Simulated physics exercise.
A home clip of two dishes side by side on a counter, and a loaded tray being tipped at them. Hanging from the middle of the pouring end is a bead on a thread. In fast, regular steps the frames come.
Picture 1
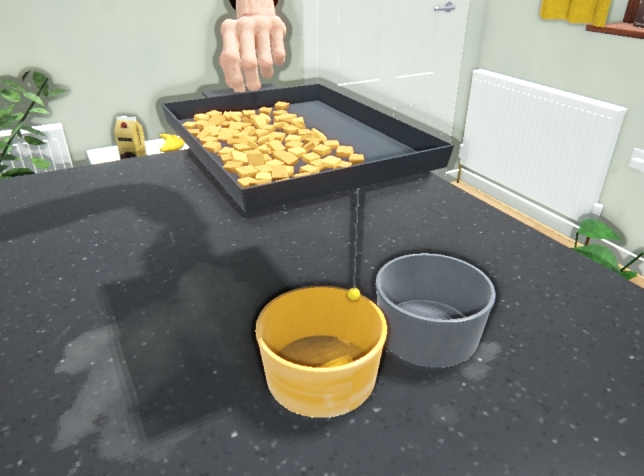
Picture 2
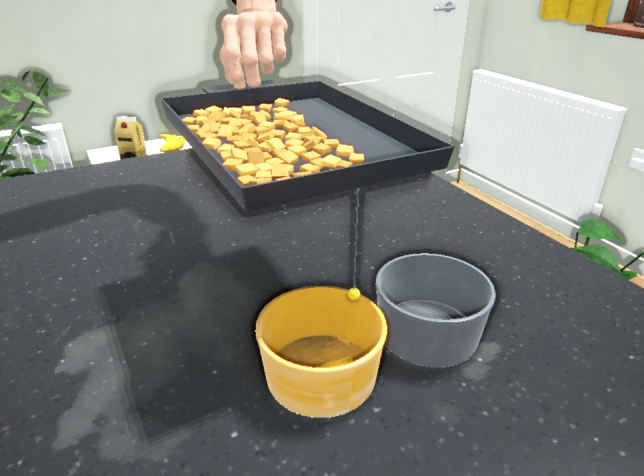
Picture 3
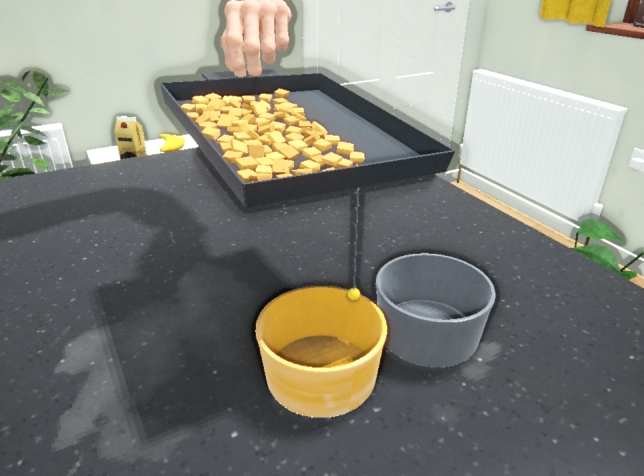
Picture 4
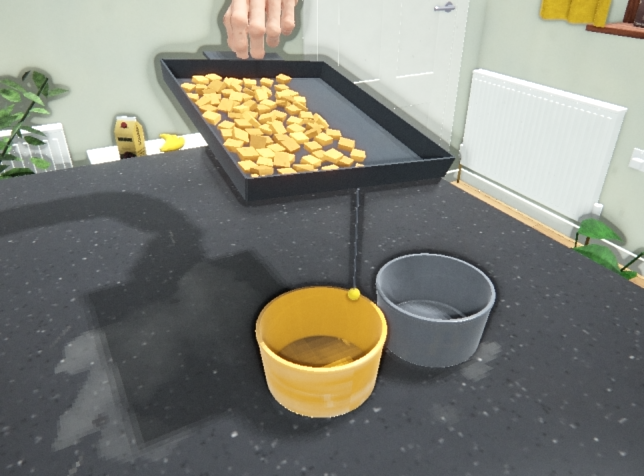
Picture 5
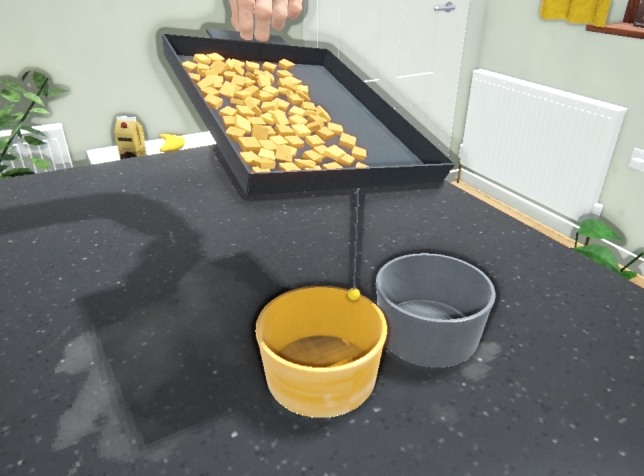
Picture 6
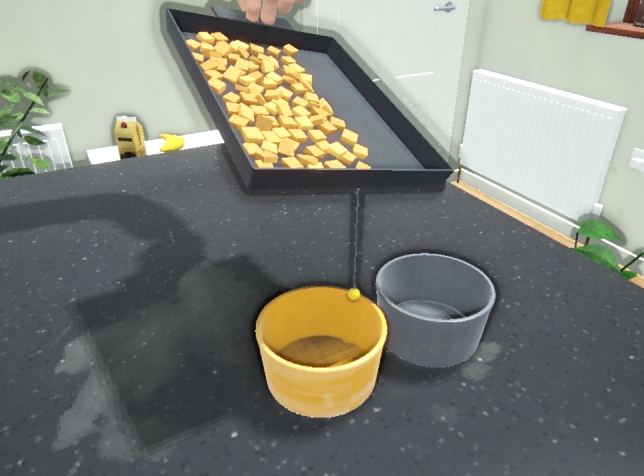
A black tray of golden-brown cereal squares, gathered toward its left side, is held by a hand at its far edge above a dark speckled counter, seen from slightly above in a pale-green room with a white radiator. Below sit a yellow dish and, behind it to the right, a grey one, beside a yellow bead on a thread. The hand raises the far edge, steepening the tray toward the viewer, while the camera stays still.
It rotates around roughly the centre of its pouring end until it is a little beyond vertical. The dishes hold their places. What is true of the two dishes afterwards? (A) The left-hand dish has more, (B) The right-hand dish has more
The answer is B.
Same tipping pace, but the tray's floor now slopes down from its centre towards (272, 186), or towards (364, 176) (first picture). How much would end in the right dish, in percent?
The first try would leave around 0 per cent there, the second around 30 per cent.
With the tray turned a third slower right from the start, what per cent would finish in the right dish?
It would come out near 90 per cent.
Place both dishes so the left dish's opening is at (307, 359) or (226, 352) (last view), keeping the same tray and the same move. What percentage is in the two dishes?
Close to 60 in a hundred, then close to 10 in a hundred.
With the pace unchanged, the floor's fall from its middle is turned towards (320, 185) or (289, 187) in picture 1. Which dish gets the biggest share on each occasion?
Try 1: The left-side dish; try 2: The left-side dish.
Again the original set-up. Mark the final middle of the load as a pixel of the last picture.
About pixel (426, 323).
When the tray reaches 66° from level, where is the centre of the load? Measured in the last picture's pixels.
The load is centred near (396, 147).
Shortly afterwards, tray tipped steeply; all but a few on the tray; a little in the air.
Next, tray tipped past a quarter turn; near two thirds on the tray; near a third in the right dish; only a few outside both; only a few in the air.
Some moments later, tray tipped past a quarter turn; all but a few in the right dish; a little outside both.
In the end, tray tipped past a quarter turn; none at all in the left dish; all but a few in the right dish; a little outside both.
